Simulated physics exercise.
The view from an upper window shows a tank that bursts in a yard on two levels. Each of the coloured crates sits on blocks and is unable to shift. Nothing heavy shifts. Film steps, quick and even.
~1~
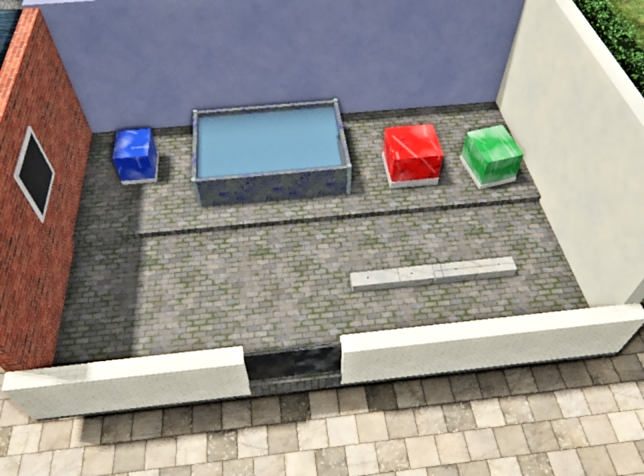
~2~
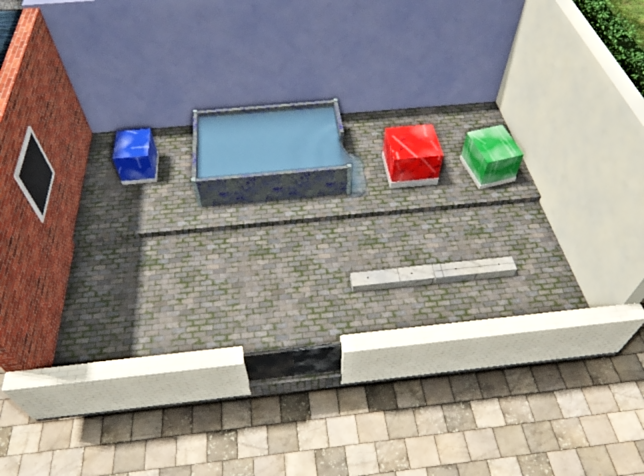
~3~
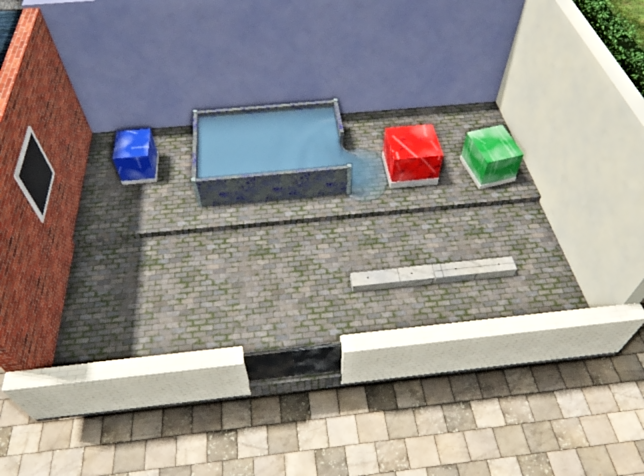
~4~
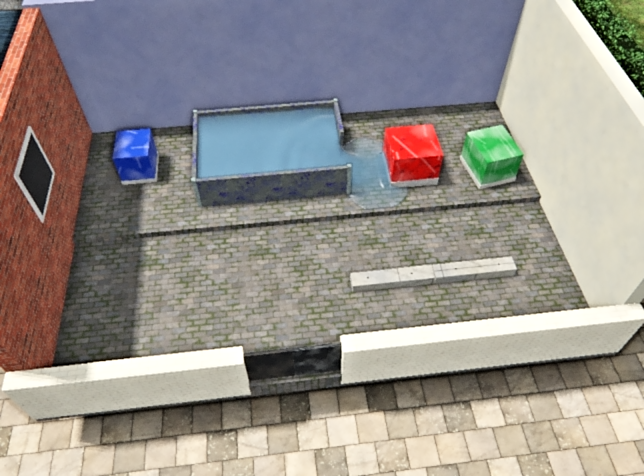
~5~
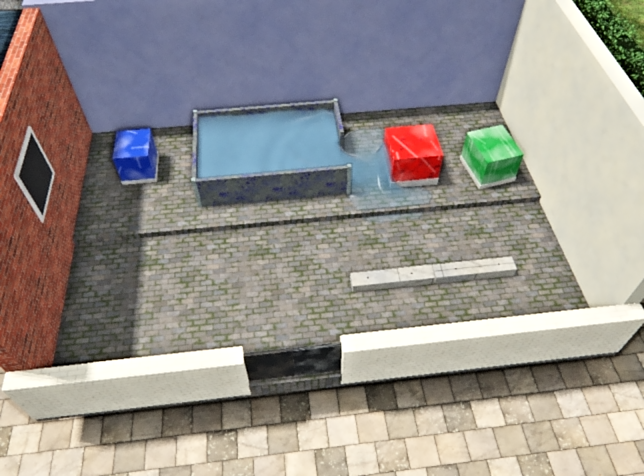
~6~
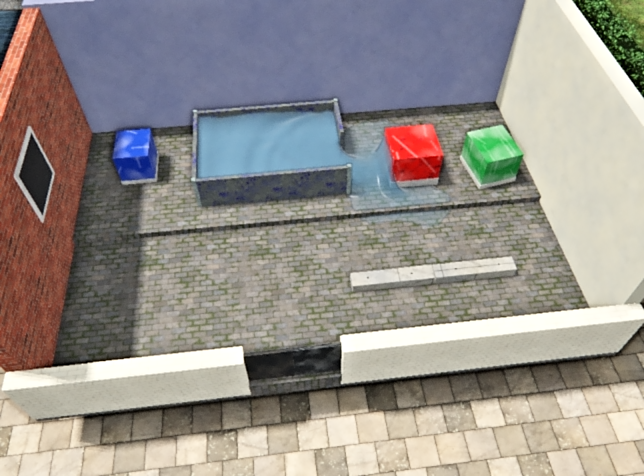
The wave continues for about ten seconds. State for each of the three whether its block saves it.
The blue crate will not be touched, the green crate will be touched, the red crate will be touched.
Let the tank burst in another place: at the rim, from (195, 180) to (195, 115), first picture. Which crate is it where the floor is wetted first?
The blue-painted one comes first.
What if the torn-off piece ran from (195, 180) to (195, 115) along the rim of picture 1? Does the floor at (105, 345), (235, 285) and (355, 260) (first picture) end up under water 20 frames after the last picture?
Taking the points one after the other, they come out inundated, not soaked and not soaked.
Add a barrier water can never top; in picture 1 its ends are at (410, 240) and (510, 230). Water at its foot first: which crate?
Looks like the crate marked red.
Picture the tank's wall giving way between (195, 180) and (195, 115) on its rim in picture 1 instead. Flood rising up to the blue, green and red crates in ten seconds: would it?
Here goes: Blue crate - hit; green crate - left alone; red crate - left alone.
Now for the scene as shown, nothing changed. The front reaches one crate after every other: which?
From the pictures, the blue-painted one.
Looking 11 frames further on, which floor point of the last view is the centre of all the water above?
The spot I would choose is (320, 171).
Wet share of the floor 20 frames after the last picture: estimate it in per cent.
Estimated share: About 45 %.
A moment on, water covers 20 % of the floor; the blue crate not reached, the green crate water round its plinth, the red crate water round its plinth.
Next, water covers 30 % of the floor; the blue crate not reached, the green crate water round its plinth, the red crate water round its plinth.
Then, water covers 45 % of the floor; the blue crate not reached, the green crate water round its plinth, the red crate water round its plinth.
Later, water covers 70 % of the floor; the blue crate water round its plinth, the green crate water round its plinth, the red crate water round its plinth.
In the end, water covers 90 % of the floor; the blue crate stayed above the water, the green crate was topped, the red crate was topped.
